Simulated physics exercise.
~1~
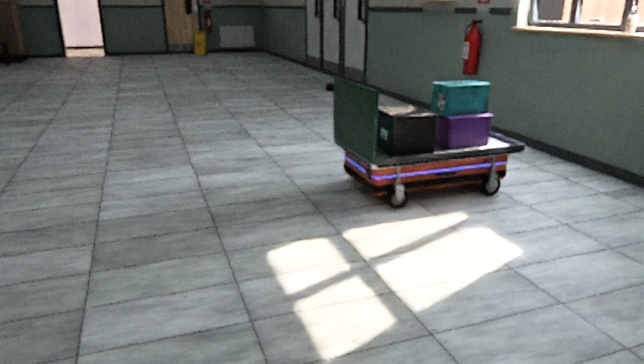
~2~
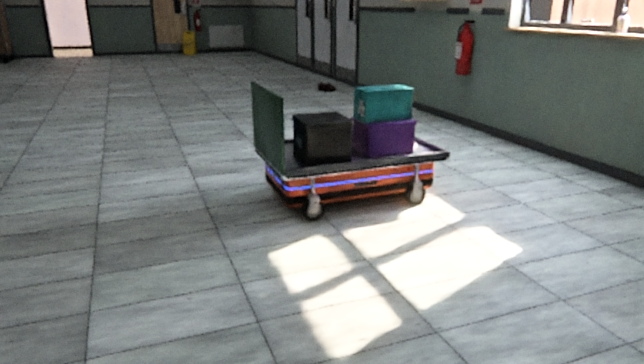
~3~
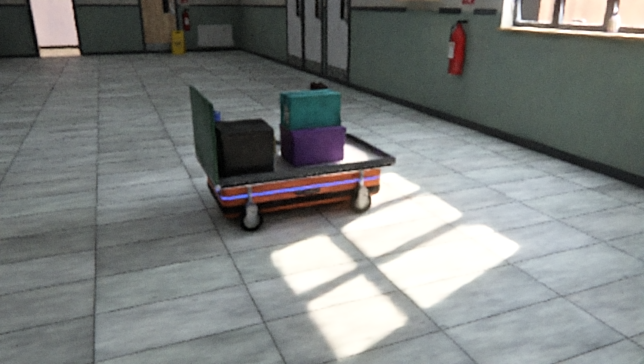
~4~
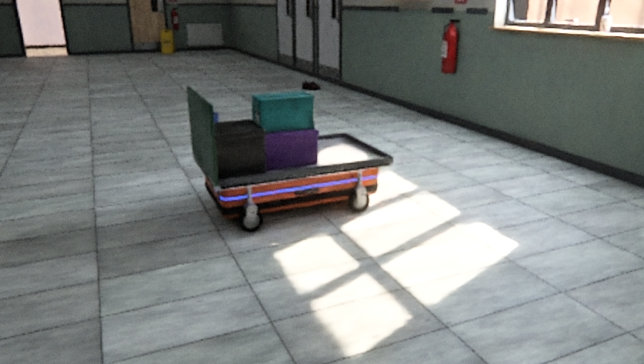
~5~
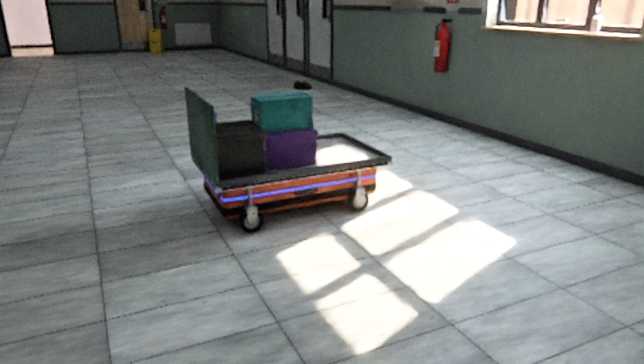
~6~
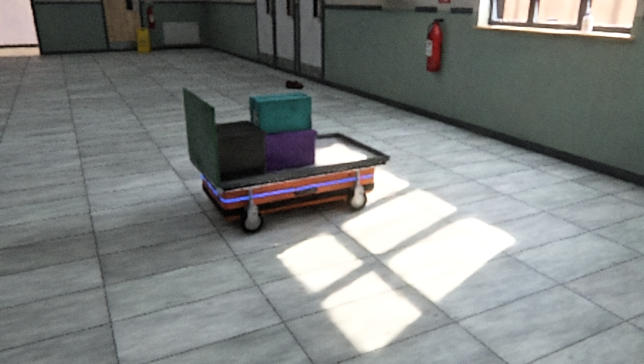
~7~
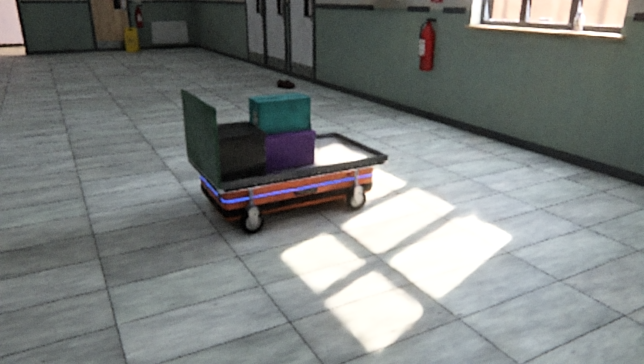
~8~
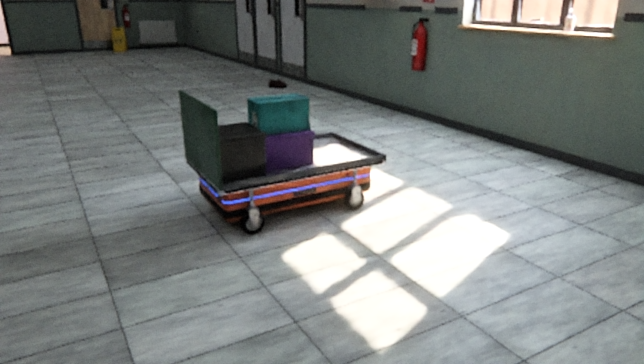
The clip shows a cart with a tall front board carrying black, purple and turquoise boxes leftward across a sunlit tiled floor; it stops, the purple and turquoise boxes slide left toward the board, and everything then rests still, the turquoise box still atop the purple one.
